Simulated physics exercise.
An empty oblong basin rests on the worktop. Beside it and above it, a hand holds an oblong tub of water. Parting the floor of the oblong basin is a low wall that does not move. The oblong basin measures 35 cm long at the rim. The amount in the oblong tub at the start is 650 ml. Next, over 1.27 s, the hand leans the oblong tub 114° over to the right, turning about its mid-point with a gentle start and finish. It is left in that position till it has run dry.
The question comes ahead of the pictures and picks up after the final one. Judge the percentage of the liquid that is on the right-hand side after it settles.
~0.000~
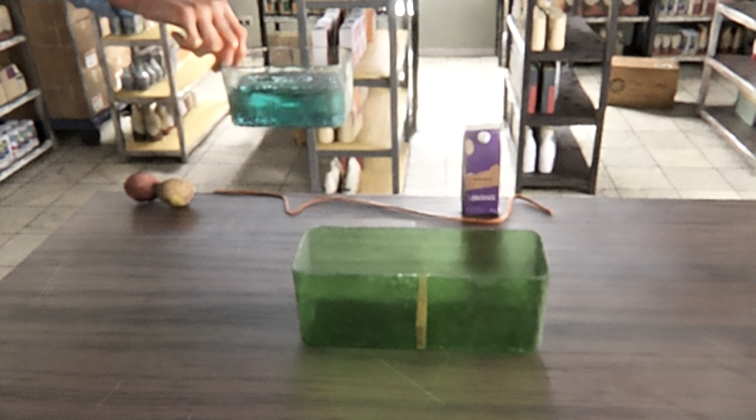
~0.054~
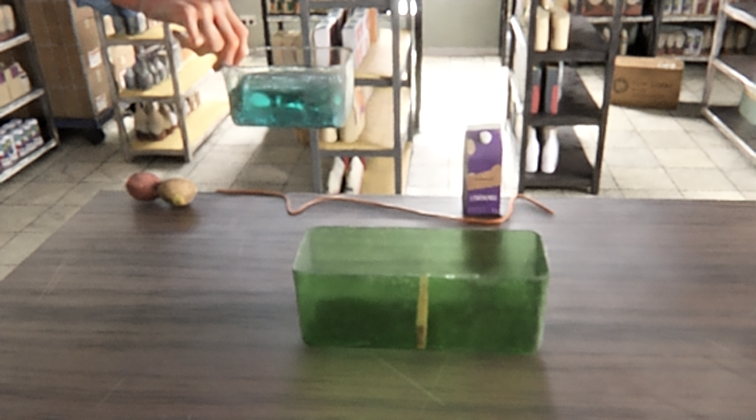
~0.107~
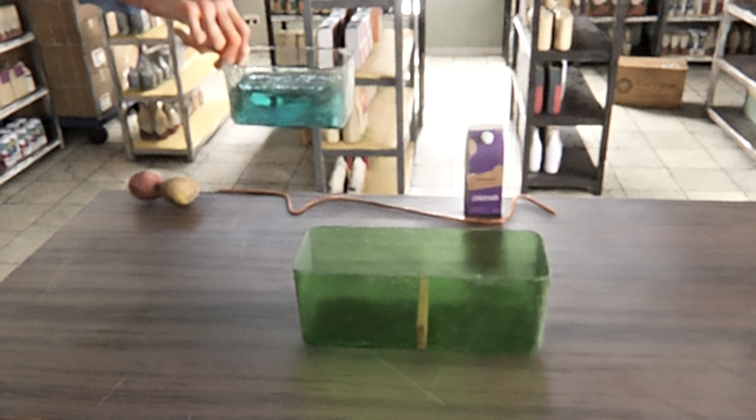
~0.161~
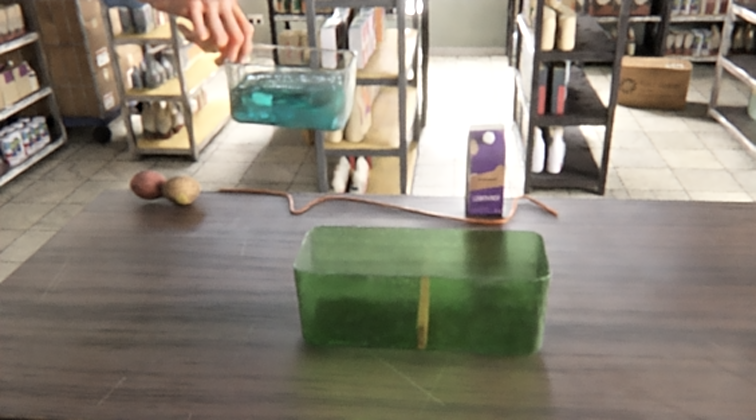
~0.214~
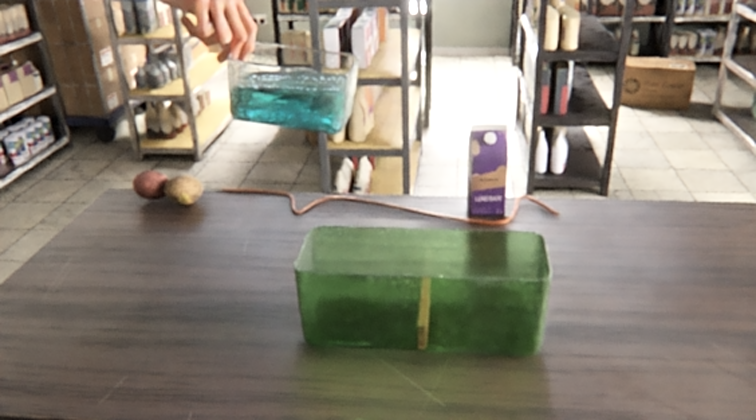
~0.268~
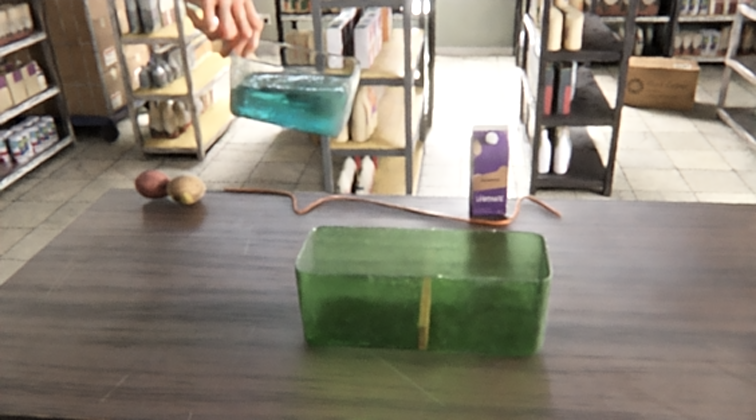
My estimate is 43 %.
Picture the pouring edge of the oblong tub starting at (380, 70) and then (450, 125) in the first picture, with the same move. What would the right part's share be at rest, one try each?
60 and 95 %.
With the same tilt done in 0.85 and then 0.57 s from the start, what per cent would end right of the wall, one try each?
35 per cent first, 20 per cent second.
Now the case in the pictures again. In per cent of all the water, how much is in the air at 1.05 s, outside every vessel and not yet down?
Near 16 percent.
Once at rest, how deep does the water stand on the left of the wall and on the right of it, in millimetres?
Some 16 mm on the left and some 14 mm on the right.
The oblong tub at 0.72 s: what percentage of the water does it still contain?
At that time about 54 in a hundred parts are still held.
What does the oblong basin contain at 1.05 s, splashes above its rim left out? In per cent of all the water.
About 74 %.
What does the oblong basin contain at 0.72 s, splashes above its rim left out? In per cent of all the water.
Estimate - around 4 in a hundred parts.
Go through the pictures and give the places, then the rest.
The first picture shows tilt 0°; pouring edge (348, 58); surface from (236, 81) to (348, 80); the oblong basin's rim runs from (299, 249) to (545, 254); the wall's top is at (422, 301).
The second picture shows tilt 1°; pouring edge (349, 59); surface from (237, 80) to (348, 80).
The third picture shows tilt 2°; pouring edge (350, 60); surface from (238, 80) to (349, 81).
The fourth picture shows tilt 4°; pouring edge (352, 63); surface from (240, 79) to (350, 81).
The fifth picture shows tilt 8°; pouring edge (354, 67); surface from (240, 80) to (351, 82).
The sixth picture shows tilt 12°; pouring edge (356, 72); surface from (242, 79) to (352, 83).
After 0.72 s the tilt is 69° and 55 per cent is still to pour, 4 is left of the wall and 0 right of it.
After 1.05 s the tilt is 106° and 9 per cent is still to pour, 32 is left of the wall and 41 right of it.
After 1.39 s the tilt is 114° and 0 per cent is still to pour, 54 is left of the wall and 43 right of it.
After 1.77 s the tilt is 114° and 0 per cent is still to pour, 54 is left of the wall and 43 right of it.
In the end 54 per cent lies left of the wall, 43 right of it and 2 outside.
